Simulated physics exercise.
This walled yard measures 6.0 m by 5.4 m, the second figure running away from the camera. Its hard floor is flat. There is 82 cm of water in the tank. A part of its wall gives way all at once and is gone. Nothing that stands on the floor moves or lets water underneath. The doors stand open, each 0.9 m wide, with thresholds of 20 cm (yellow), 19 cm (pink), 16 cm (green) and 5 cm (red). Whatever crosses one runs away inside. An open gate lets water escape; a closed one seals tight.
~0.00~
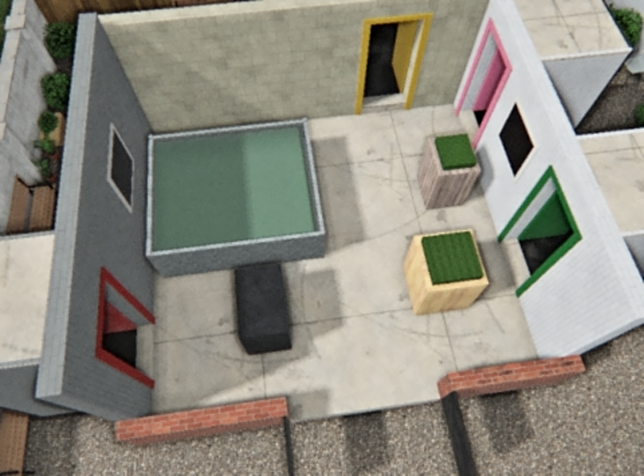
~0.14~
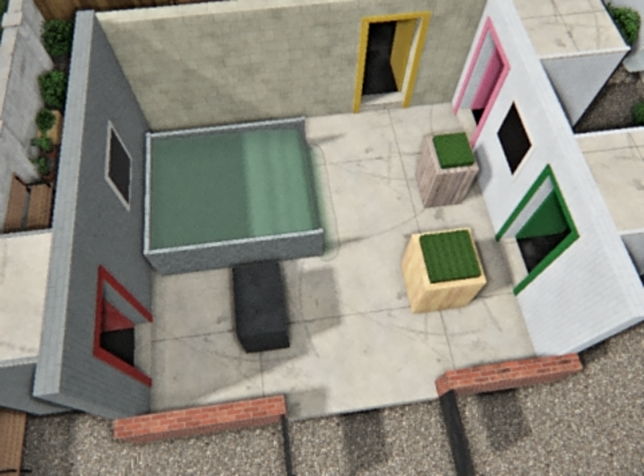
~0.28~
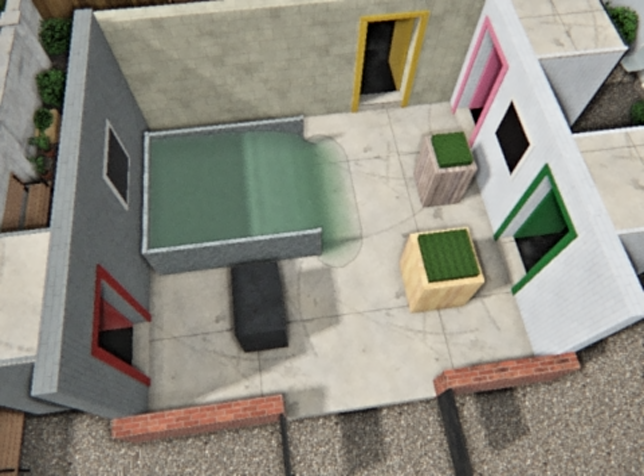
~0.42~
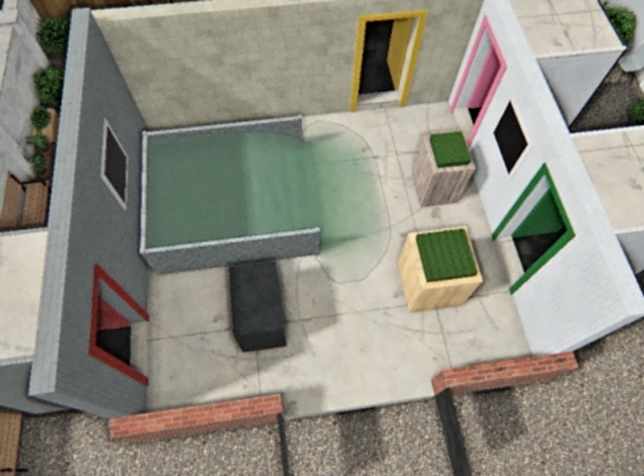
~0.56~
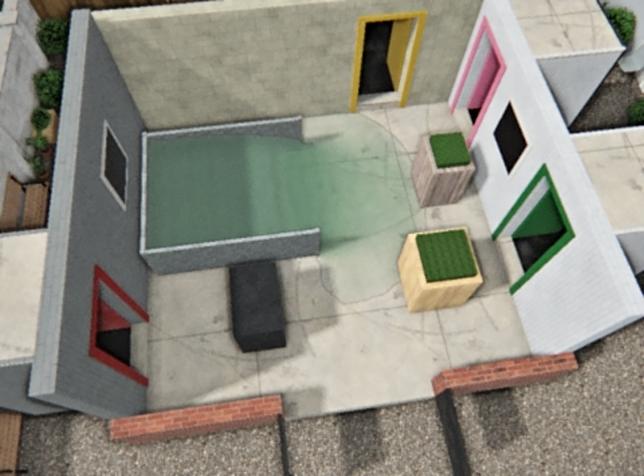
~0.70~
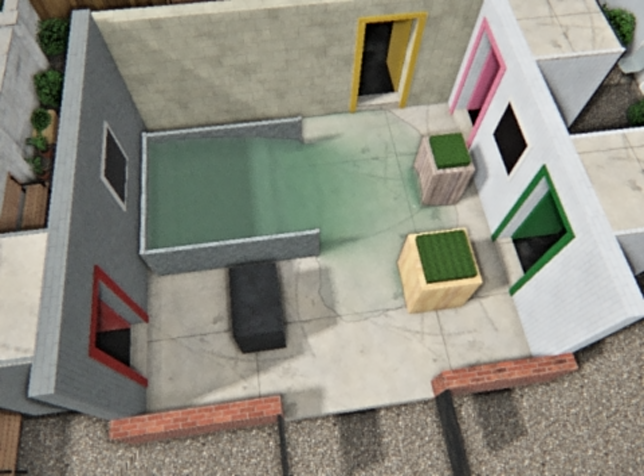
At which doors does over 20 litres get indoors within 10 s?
Door by door: At the yellow door it passes the limit; at the pink door it passes the limit; at the green door it exceeds the limit; at the red door it exceeds the limit.
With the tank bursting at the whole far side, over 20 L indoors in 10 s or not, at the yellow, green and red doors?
Against that limit: Yellow not over, green not over, red not over.
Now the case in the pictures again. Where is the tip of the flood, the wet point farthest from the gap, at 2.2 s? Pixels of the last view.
Near (529, 365).
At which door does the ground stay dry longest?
The red one.
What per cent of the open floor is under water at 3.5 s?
About 65 per cent.
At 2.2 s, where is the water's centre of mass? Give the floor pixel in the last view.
Near (338, 199).
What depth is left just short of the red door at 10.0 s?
Roughly 12.0 cm deep.
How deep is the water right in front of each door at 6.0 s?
Depths in cm: Yellow 15, pink 16, green 16, red 8.
After 1.4 s water covers 45 % of the floor and is deepest (53 cm) near (404, 191); yellow door 21 cm at the sill, 0 L in, pink door 41 cm at the sill, 33 L in, green door 28 cm at the sill, 13 L in, red door not reached.
After 2.2 s water covers 55 % of the floor and is deepest (56 cm) near (446, 109); yellow door 23 cm at the sill, 1 L in, pink door 50 cm at the sill, 173 L in, green door 35 cm at the sill, 114 L in, red door not reached.
After 3.5 s water covers 65 % of the floor and is deepest (40 cm) near (458, 176); yellow door 33 cm at the sill, 58 L in, pink door 39 cm at the sill, 406 L in, green door 27 cm at the sill, 227 L in, red door not reached.
After 6.0 s water covers 90 % of the floor and is deepest (30 cm) near (150, 141); yellow door 15 cm at the sill, 119 L in, pink door 16 cm at the sill, 490 L in, green door 16 cm at the sill, 264 L in, red door 8 cm at the sill, 0 L in.
After 10.0 s water covers 95 % of the floor and is deepest (14 cm) near (148, 339); yellow door 12 cm at the sill, 120 L in, pink door 9 cm at the sill, 490 L in, green door 9 cm at the sill, 266 L in, red door 12 cm at the sill, 93 L in.
